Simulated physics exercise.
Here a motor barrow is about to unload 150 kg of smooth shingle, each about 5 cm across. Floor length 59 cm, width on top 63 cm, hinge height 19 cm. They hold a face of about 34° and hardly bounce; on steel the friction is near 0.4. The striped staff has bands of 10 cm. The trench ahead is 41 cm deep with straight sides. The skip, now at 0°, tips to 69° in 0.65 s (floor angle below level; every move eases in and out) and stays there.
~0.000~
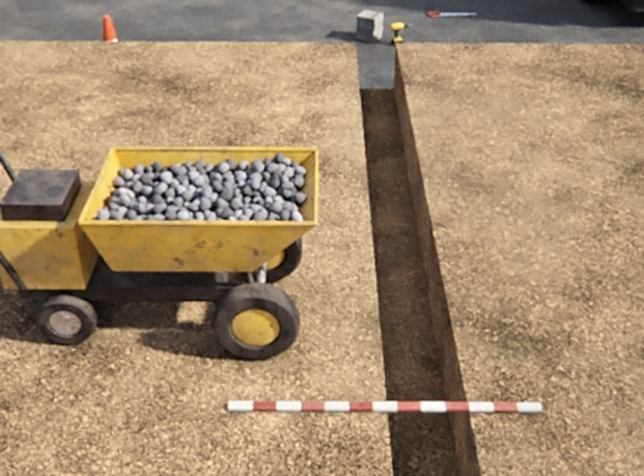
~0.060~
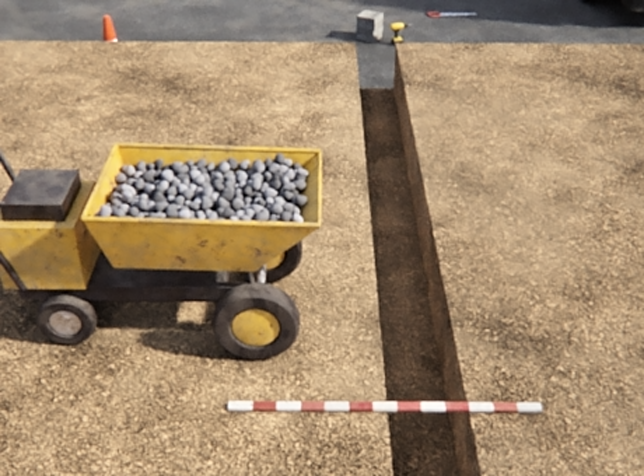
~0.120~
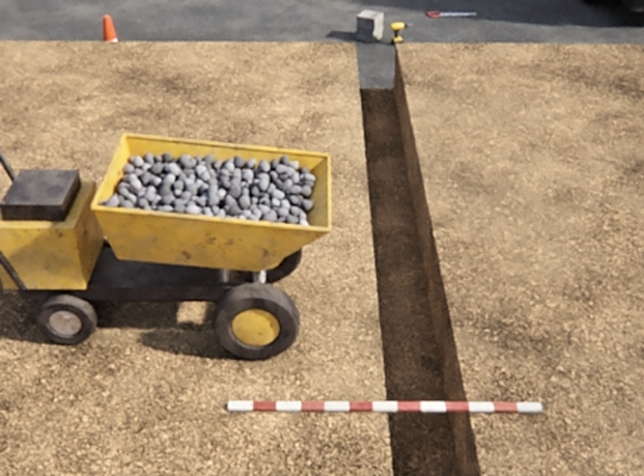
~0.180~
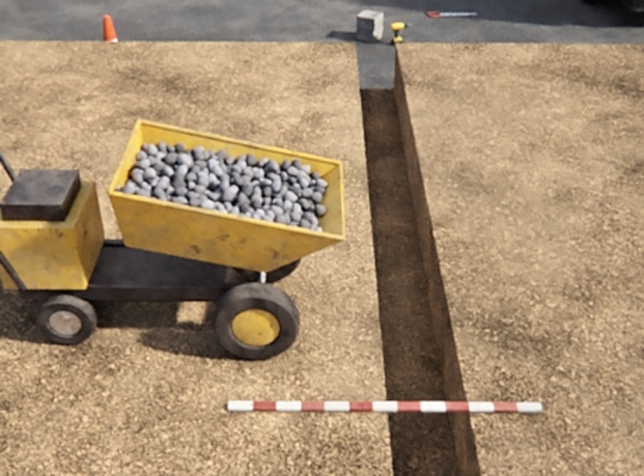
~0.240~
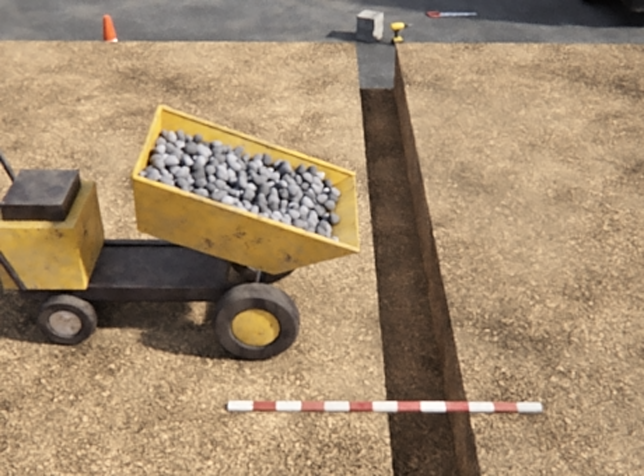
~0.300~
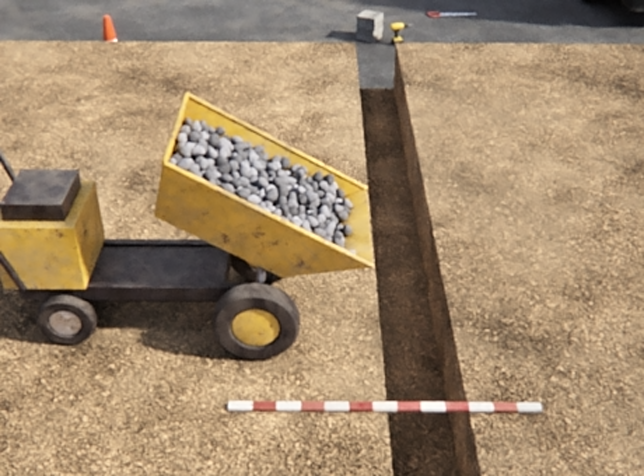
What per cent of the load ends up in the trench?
Some 71 per cent of it.
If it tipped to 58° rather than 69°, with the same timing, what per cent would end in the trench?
In that case some 70 per cent.
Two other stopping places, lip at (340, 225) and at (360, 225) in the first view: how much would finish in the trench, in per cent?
About 50 and 30 per cent.
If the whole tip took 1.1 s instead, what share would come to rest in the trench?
It would be near 85 per cent.
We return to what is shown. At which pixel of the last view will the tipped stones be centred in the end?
Around (429, 365).
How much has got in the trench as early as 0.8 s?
Some 30 per cent.
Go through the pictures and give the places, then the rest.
In the first picture, lip at (316, 224), floor tilted 0°, highest stones at (241, 174).
In the second picture, lip at (320, 226), floor tilted 2°, highest stones at (208, 175); the stones move at 0.4 m/s on average.
In the third picture, the skip is at 6°, its lip at (330, 231); the top of the load is at (155, 172); the stones move at 0.8 m/s on average.
In the fourth picture, the skip is at 13°, its lip at (344, 239); the top of the load is at (158, 160); the stones move at 1.1 m/s on average.
In the fifth picture, lip at (359, 251), floor tilted 21°, highest stones at (170, 147); the stones move at 1.3 m/s on average.
In the sixth picture, the skip is at 31°, its lip at (373, 266); the top of the load is at (191, 136); the stones move at 1.5 m/s on average.
After 0.5 s the floor is at 59°; 100 % in the skip; the foremost stones are at (386, 275).
After 0.8 s the floor is at 69°; 66 % in the skip, 32 % in the trench, 2 % past the trench; the foremost stones are at (462, 313).
After 1.1 s the floor is at 69°; 10 % in the skip, 61 % in the trench, 29 % past the trench; the foremost stones are at (641, 325).
After 3.0 s the floor is at 69°; 0 % in the skip, 71 % in the trench, 29 % past the trench; the foremost stones are past the picture's edge.
